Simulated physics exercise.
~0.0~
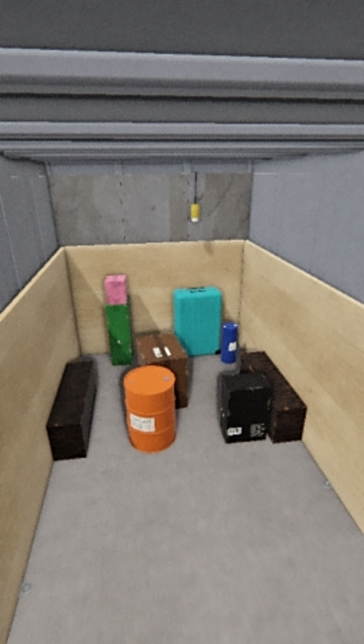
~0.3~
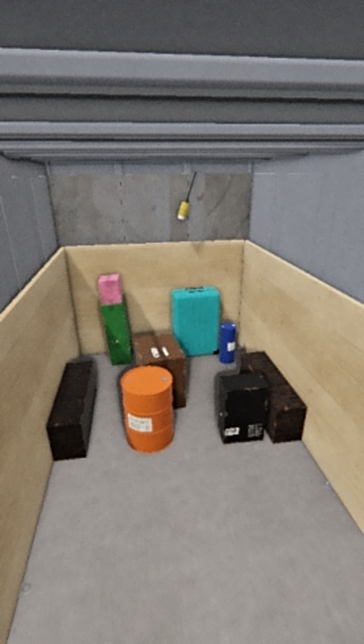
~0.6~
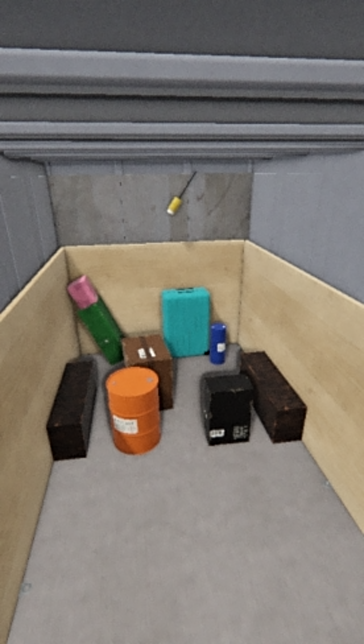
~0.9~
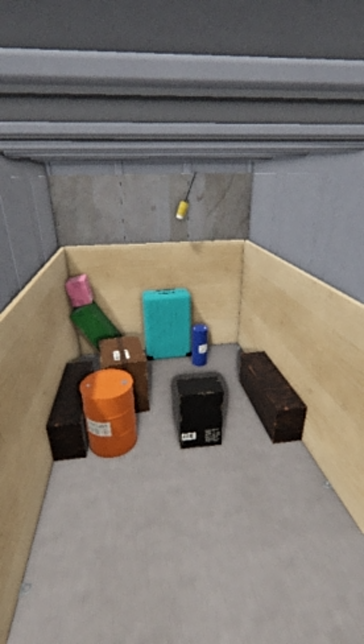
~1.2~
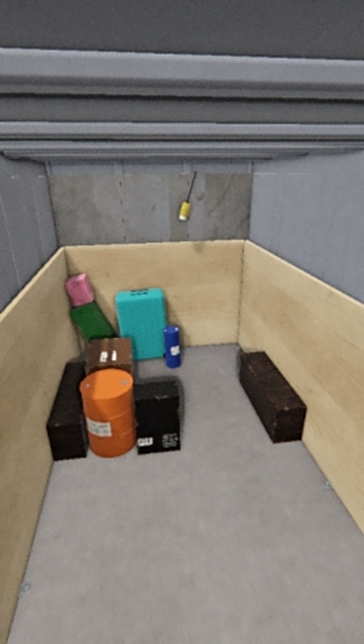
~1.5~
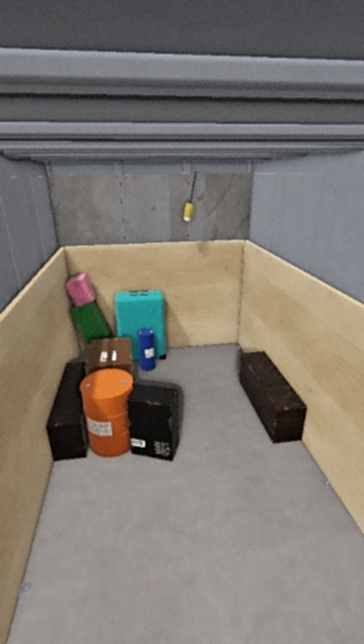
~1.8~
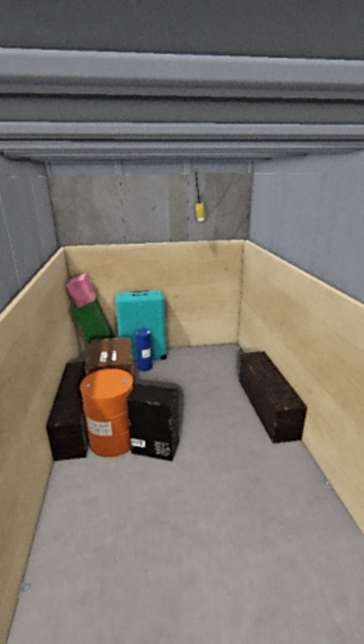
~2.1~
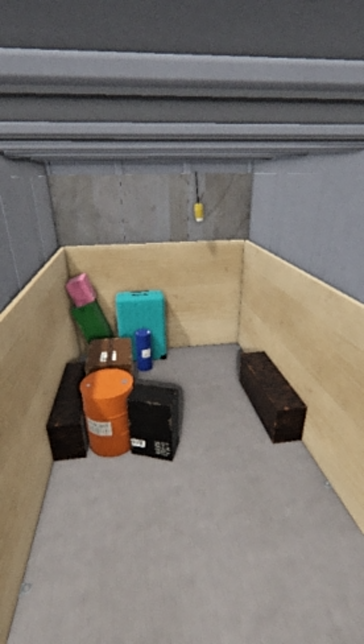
A turquoise case stands near the back wall of a van's load bay, seen from behind, with a blue canister to its right and a pink box on a tall green box to its left. In front are a brown box, an orange drum and a black box, between dark wheel boxes along both sides. As a hanging yellow lamp swings, the green and pink boxes tip left toward the side wall. The other pieces slide left, still upright, and the drum stops by the left wheel box. The black box and canister slide farther before everything settles, clustered at left, the green box still leaning.
